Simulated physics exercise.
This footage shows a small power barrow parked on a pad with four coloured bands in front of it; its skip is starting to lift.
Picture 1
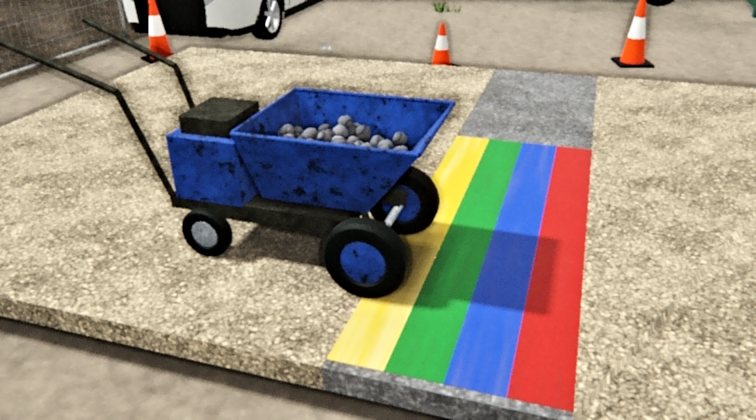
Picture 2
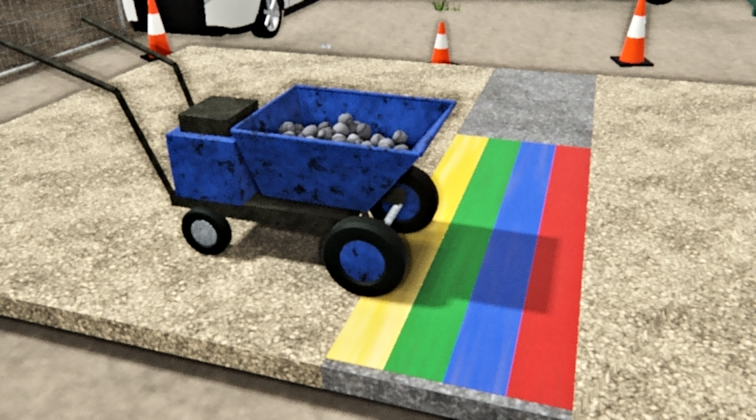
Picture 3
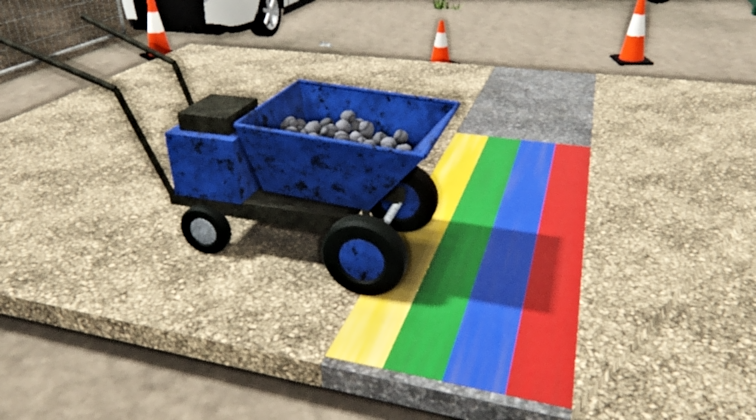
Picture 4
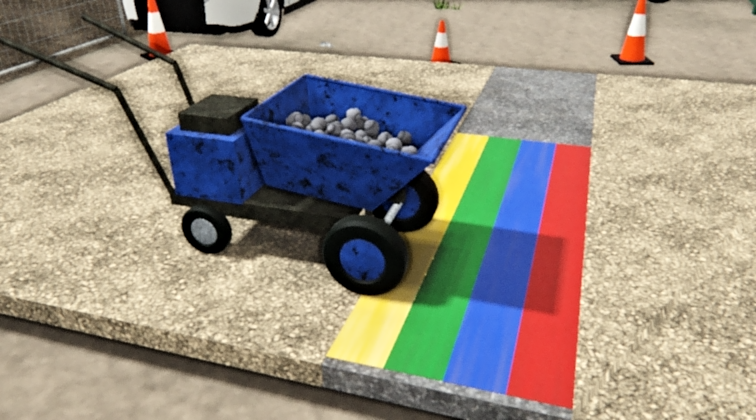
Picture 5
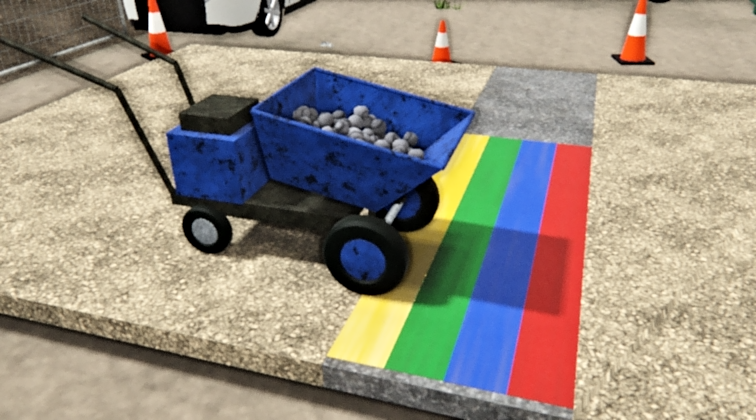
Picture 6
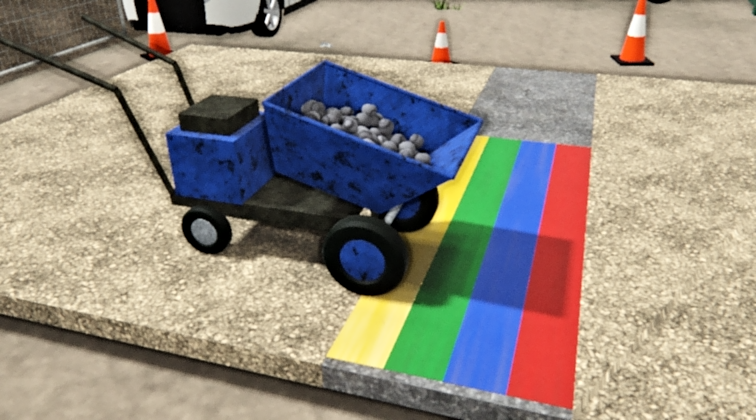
A blue barrow's skip full of round grey cobbles tilts gradually forward beside four coloured bands.
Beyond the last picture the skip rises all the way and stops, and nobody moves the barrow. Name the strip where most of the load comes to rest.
Red.
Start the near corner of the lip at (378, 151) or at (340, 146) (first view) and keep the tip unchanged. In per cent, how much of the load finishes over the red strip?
Estimates: 20 %, 10 %.
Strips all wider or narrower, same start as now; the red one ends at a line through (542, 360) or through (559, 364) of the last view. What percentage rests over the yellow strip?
Shares in order: Close to 0 %; close to 0 %.
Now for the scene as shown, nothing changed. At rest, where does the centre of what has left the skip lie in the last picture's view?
The centre settles at about (553, 276).
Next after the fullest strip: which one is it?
Next in line comes the blue strip.
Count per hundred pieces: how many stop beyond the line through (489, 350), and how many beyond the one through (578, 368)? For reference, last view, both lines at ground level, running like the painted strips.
Estimate, first then second: 80 %, 20 %.
Shortly afterwards, skip tipped steeply; the whole lot in the skip.
Next, skip tipped steeply; all but a few in the skip; only a few over the blue strip; only a few over the red strip.
Some moments later, skip tipped right over; near a quarter in the skip; a little over the blue strip; near a third over the red strip; near a quarter off the paint.
In the end, skip tipped right over; near a quarter in the skip; none at all over the yellow strip; none at all over the green strip; near a quarter over the blue strip; near half over the red strip; near a quarter off the paint.
